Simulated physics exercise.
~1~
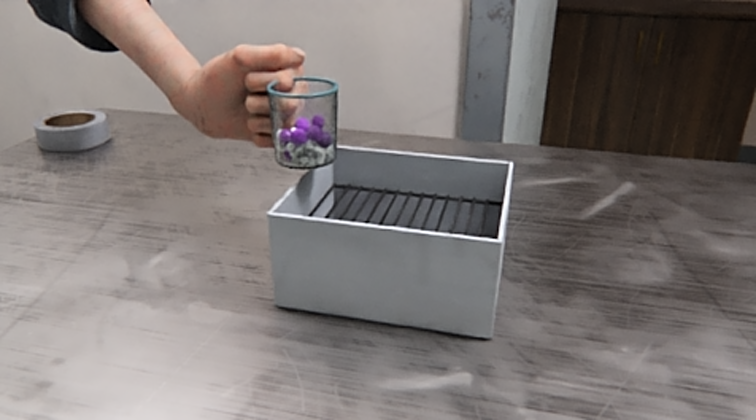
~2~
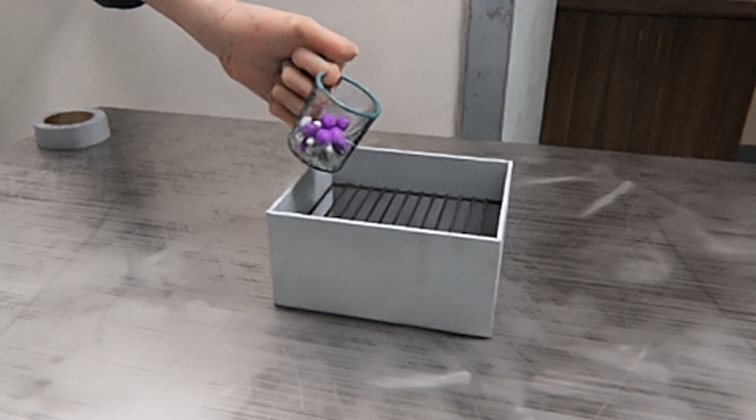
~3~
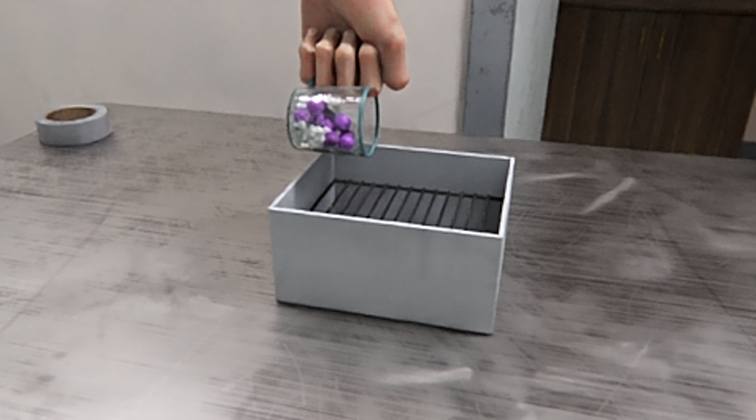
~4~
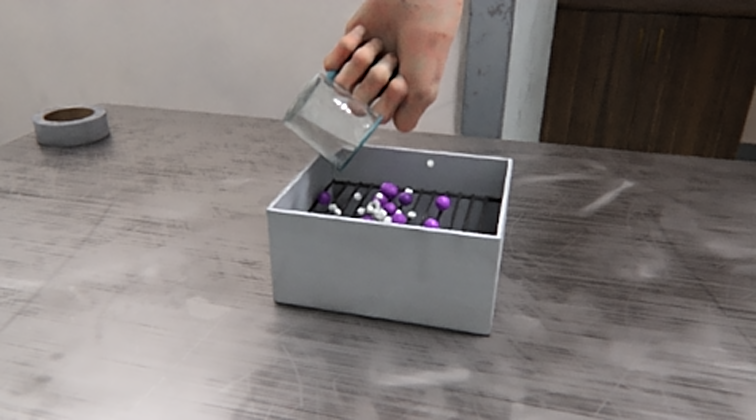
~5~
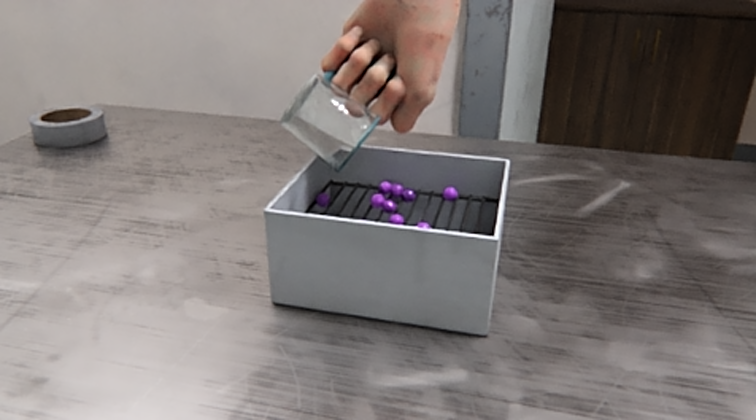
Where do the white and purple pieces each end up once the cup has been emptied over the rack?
The white pieces drop through the wires to below the rack, while the purple pieces stay on top of it.
